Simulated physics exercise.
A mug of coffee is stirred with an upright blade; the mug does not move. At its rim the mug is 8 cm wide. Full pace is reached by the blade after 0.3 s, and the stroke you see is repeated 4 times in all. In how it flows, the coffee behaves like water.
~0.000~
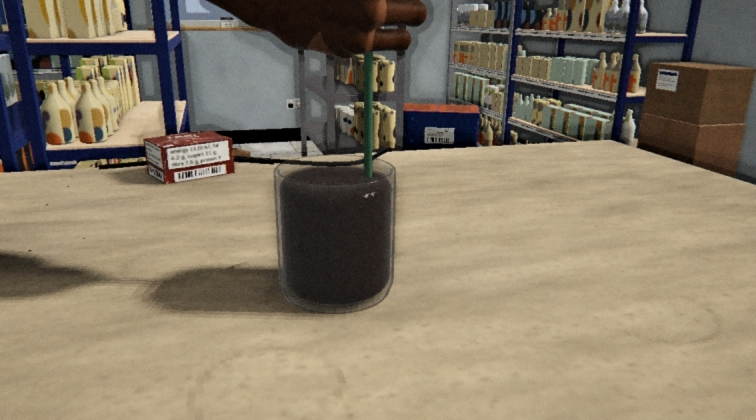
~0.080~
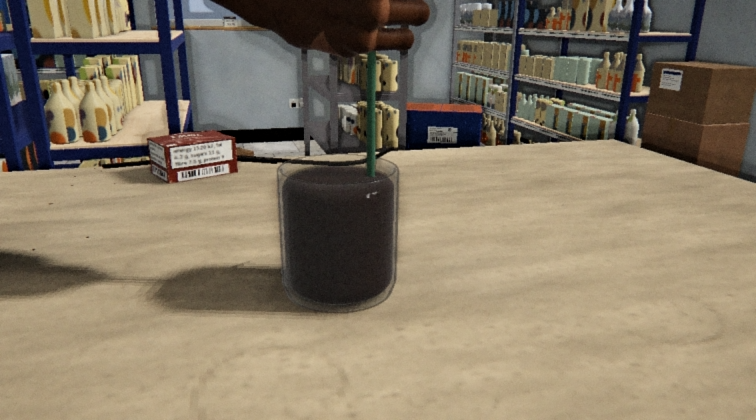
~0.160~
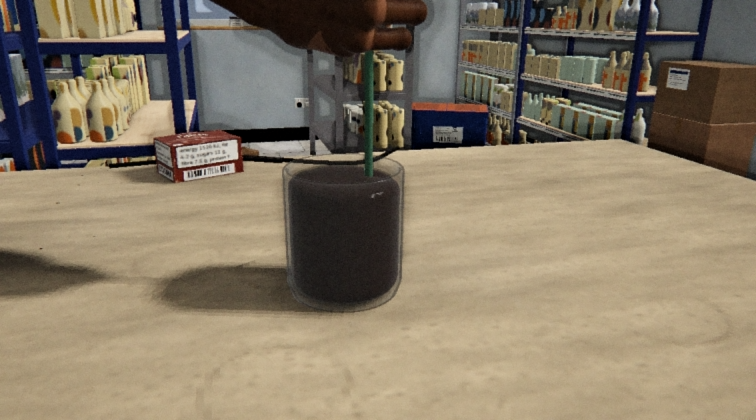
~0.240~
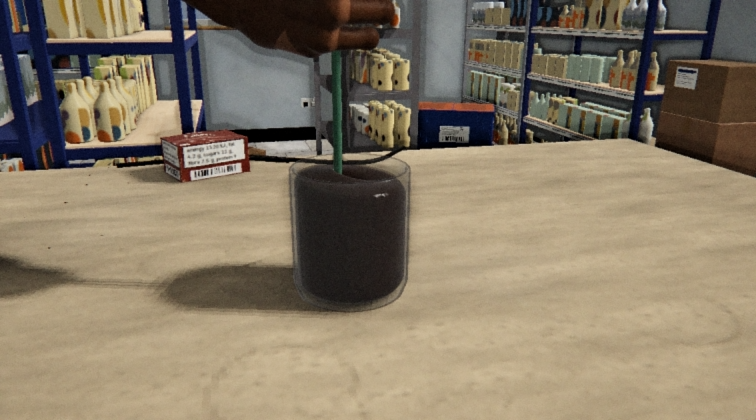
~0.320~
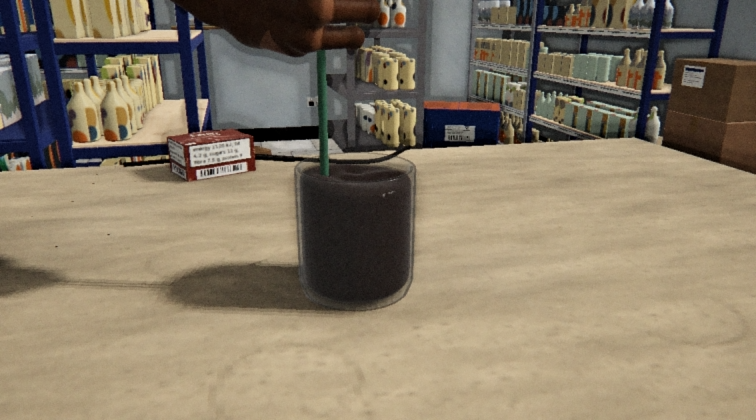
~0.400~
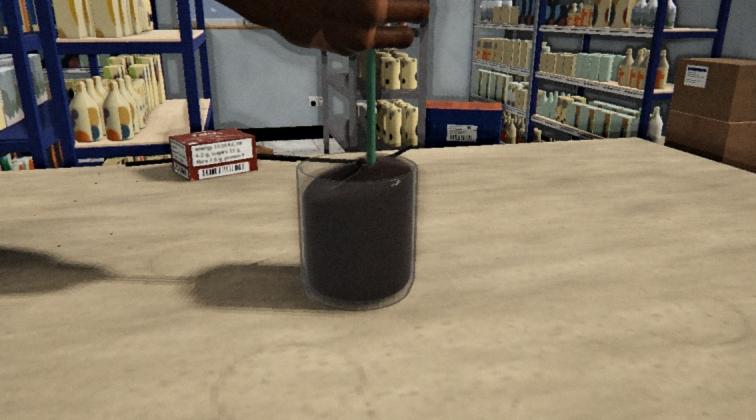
On a tabletop in a room lined with stocked shelves, a hand held a green stick upright in a clear cup of dark liquid, moved it left, then back right, and the liquid's surface tilted.
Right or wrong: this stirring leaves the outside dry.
Wrong.
Then, 0.69 s in, 2 ml is over the rim.
Then, 0.98 s in, 12 ml is over the rim.
Then, 1.26 s in, 23 ml is over the rim.
Then, 1.55 s in, 26 ml is over the rim.
Finally, 26 ml is over the rim.
